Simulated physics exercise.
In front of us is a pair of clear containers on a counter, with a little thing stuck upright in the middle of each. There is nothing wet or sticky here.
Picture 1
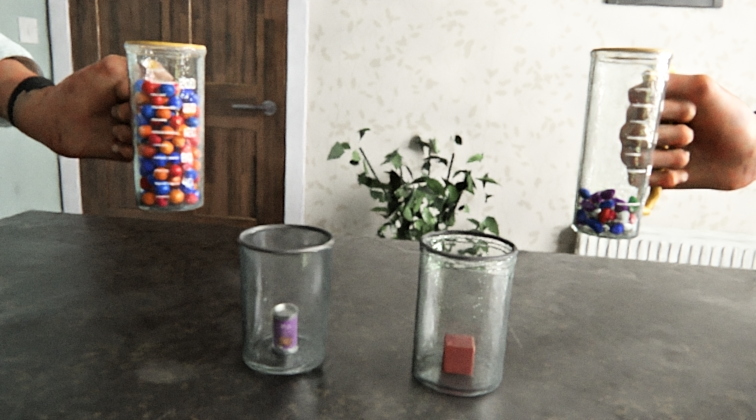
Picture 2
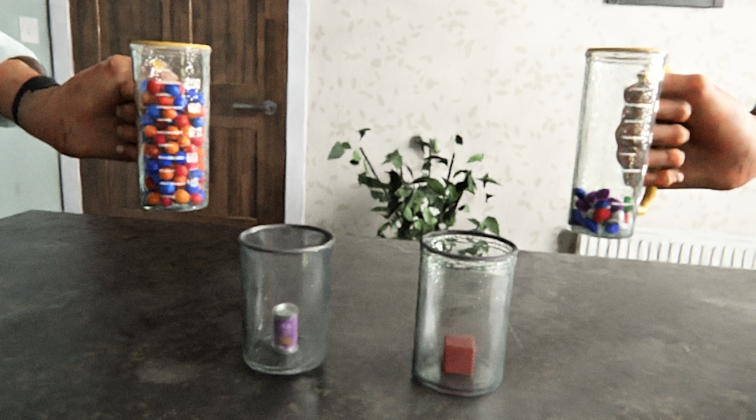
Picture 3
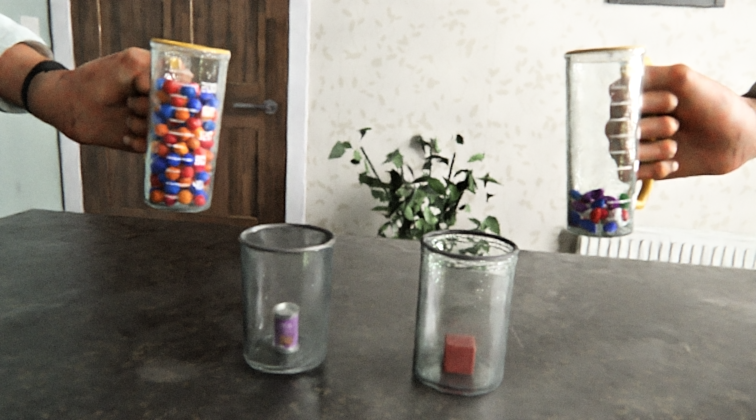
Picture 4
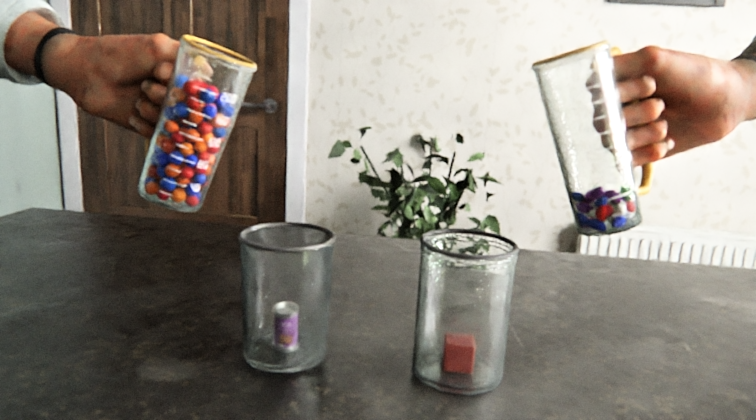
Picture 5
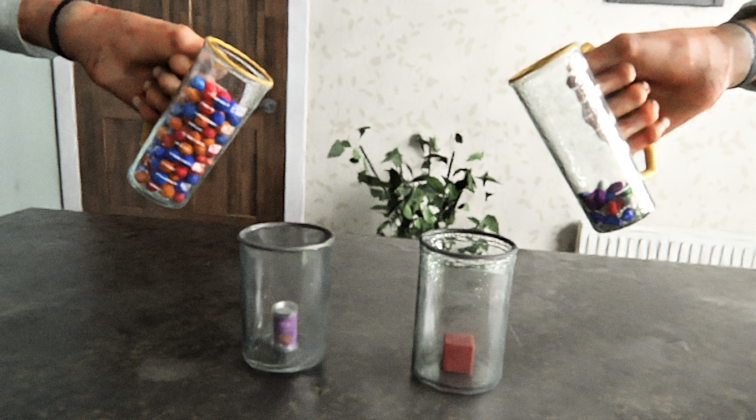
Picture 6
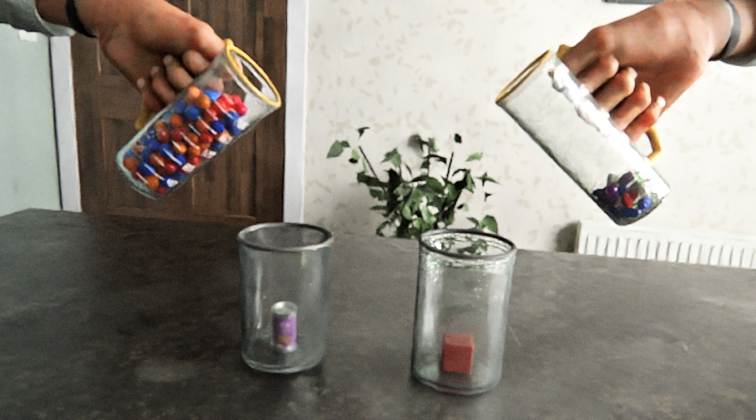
The clip shows two hands holding clear cups of small colourful pieces, the left much fuller, above two glasses containing a small tin and a reddish block. The cups start upright, then steadily tilt inward toward each other.
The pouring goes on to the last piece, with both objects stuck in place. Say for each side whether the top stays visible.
You'll find the left thing completely covered and the right thing still showing.
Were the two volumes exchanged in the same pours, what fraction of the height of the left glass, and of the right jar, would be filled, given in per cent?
Left: Roughly 15. Right: Roughly 55.
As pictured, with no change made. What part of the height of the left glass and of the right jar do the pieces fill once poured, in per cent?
55 % on the left and 15 % on the right.
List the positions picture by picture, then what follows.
In the first picture, small tin in the left glass (285, 330), reaching about a third of the way up; left cup (168, 127), three quarters full of round plastic beads; small block in the right jar (458, 353), a quarter of its height or less; right cup (617, 144), a quarter full of jelly beans.
In the second picture, left cup (173, 127), upright; right cup (613, 144), upright.
In the third picture, left cup (184, 127), tipped 6°; right cup (602, 143), tipped 6°.
In the fourth picture, left cup (194, 127), tipped 20°; right cup (590, 141), tipped 20°.
In the fifth picture, left cup (198, 127), tipped 34°; right cup (584, 141), tipped 34°.
In the sixth picture, small tin in the left glass (284, 329); left cup (197, 127), tipped 48°; small block in the right jar (457, 351); right cup (583, 141), tipped 48°.
Then, 0.34 s later than the last frame, left glass empty, all of its cupful still in the cup; right jar empty, all of its cupful still in the cup.
Then, 0.77 s later than the last frame, left glass nearly empty, nearly all of its cupful still in the cup; right jar empty, all of its cupful still in the cup.
Then, 1.24 s later than the last frame, left glass a third full, roughly a quarter of its cupful still in the cup, one piece on the counter; right jar nearly empty, roughly two thirds of its cupful still in the cup.
When it is over, left glass half full (surface near (285, 285)), one piece on the counter; right jar nearly empty (surface near (458, 345)), nothing beside it; the left thing is covered; the right thing is still showing.
